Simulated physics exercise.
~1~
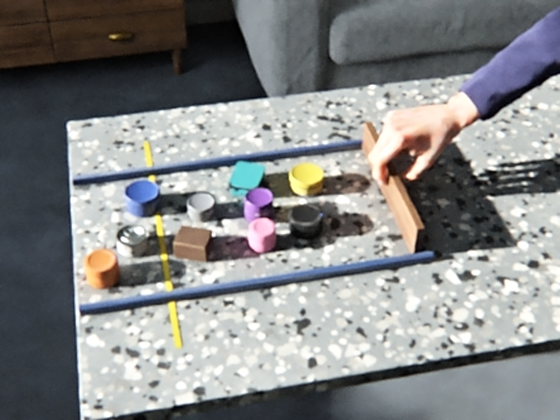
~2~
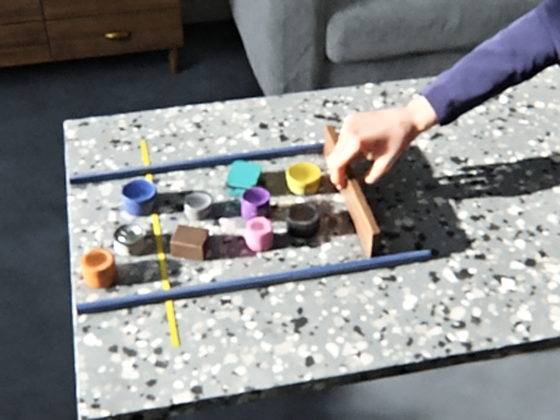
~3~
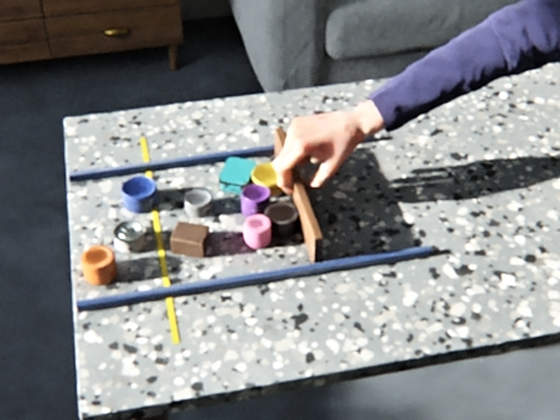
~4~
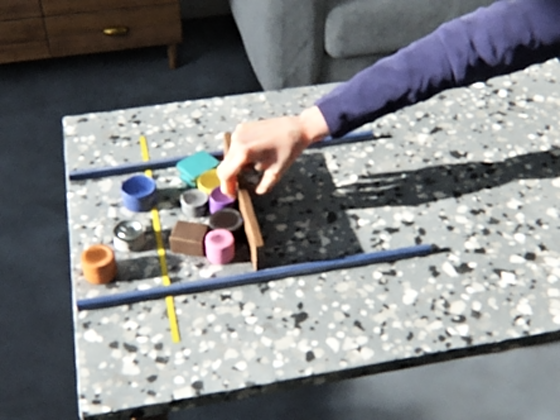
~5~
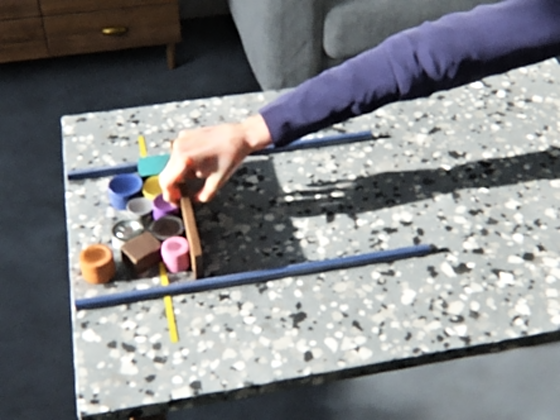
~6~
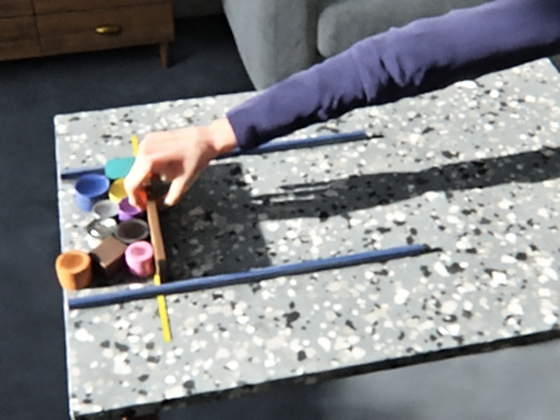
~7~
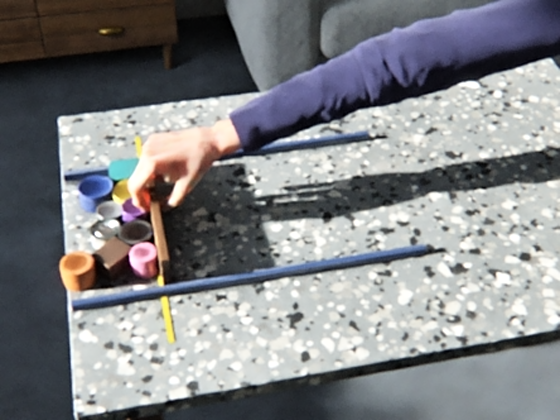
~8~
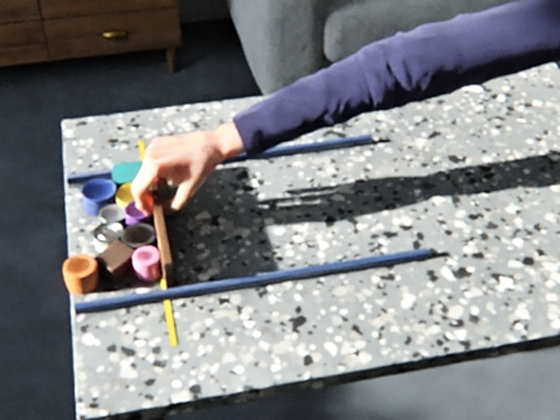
To begin with, a hand in a dark blue sleeve holds an upright wooden board at the right of a scattered group of small, colourful pots and blocks on a speckled table, between two blue rails. The hand slides the board left, and it reaches the yellow and black pieces first. The purple, turquoise and other pieces are then swept along too, bunching together as they cross the yellow tape toward the table's left edge. At the tape the board halts, and the hand stays on it. The crowded pieces rest near the edge, and none falls off.
